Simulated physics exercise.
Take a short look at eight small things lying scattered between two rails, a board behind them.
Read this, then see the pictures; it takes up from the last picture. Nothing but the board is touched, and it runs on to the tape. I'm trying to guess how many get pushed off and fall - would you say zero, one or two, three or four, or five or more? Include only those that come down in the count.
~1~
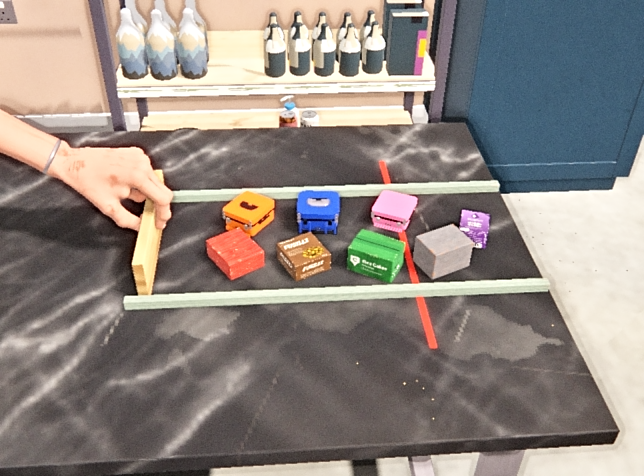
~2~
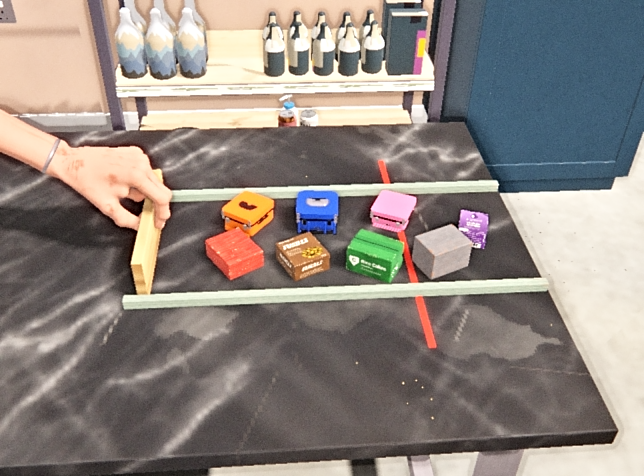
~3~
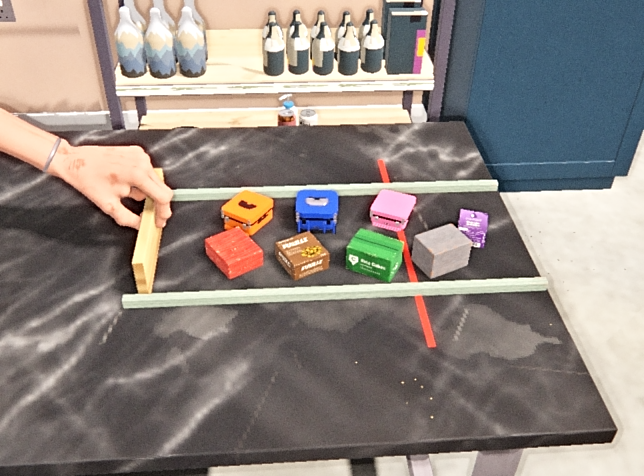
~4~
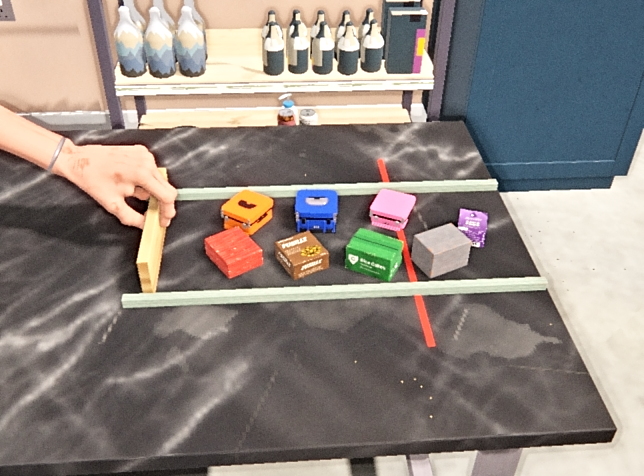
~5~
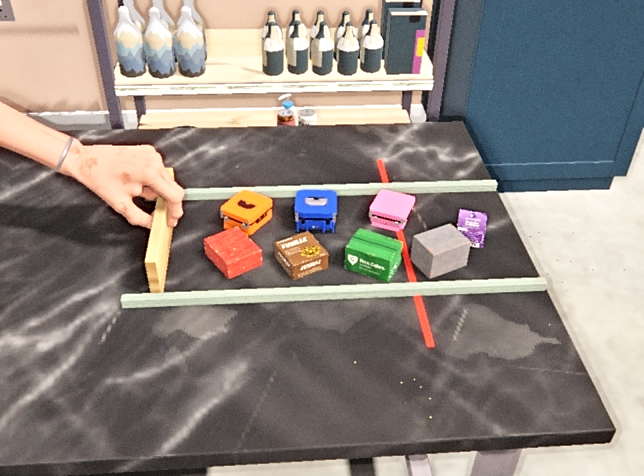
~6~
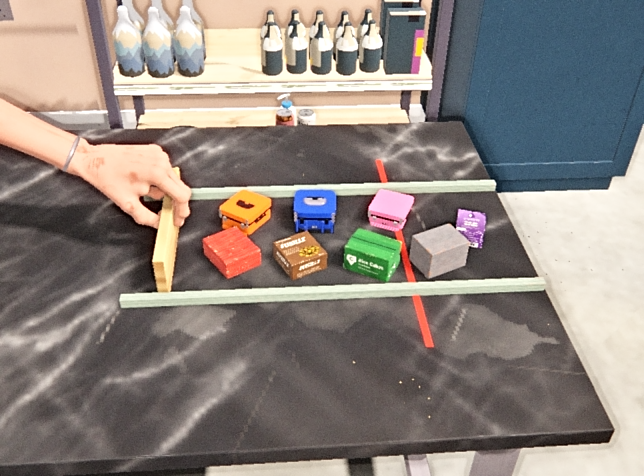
I would say one or two.
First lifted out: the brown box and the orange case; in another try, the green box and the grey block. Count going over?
The answer is 0 and then 0.
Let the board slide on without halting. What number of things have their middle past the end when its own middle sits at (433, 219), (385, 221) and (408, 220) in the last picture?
By position: 3 / 0 / 1.
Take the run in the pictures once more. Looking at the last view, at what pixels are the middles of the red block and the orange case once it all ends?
Red block: (425, 251); orange case: (410, 203).
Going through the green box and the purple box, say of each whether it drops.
Green box: Stays; purple box: Falls off.
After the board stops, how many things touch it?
It touches 2.
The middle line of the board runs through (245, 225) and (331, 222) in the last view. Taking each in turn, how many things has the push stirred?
So 3, and at the other place 8.
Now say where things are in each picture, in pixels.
Purple box (473, 229); grey block (443, 251); pink case (394, 212); board (151, 230); tape (403, 239), in the first frame.
Grey block (442, 251); red block (234, 253), in the second frame.
Pink case (393, 211); orange case (248, 214), in the third frame.
Purple box (472, 228); green box (374, 254), in the fourth frame.
Grey block (440, 251); brown box (301, 255), in the fifth frame.
Purple box (470, 228); grey block (439, 251); pink case (391, 211); board (169, 228); tape (400, 237), in the sixth frame.
Early on, none off yet; purple box at rest near (470, 228); grey block at rest near (439, 251); pink case at rest near (391, 211).
A while later, none off yet; purple box travelled a little near (474, 221); grey block travelled about its own width near (477, 244); pink case travelled about its own width near (420, 209).
Finally, the number that fall off is one or two; lost, purple box.
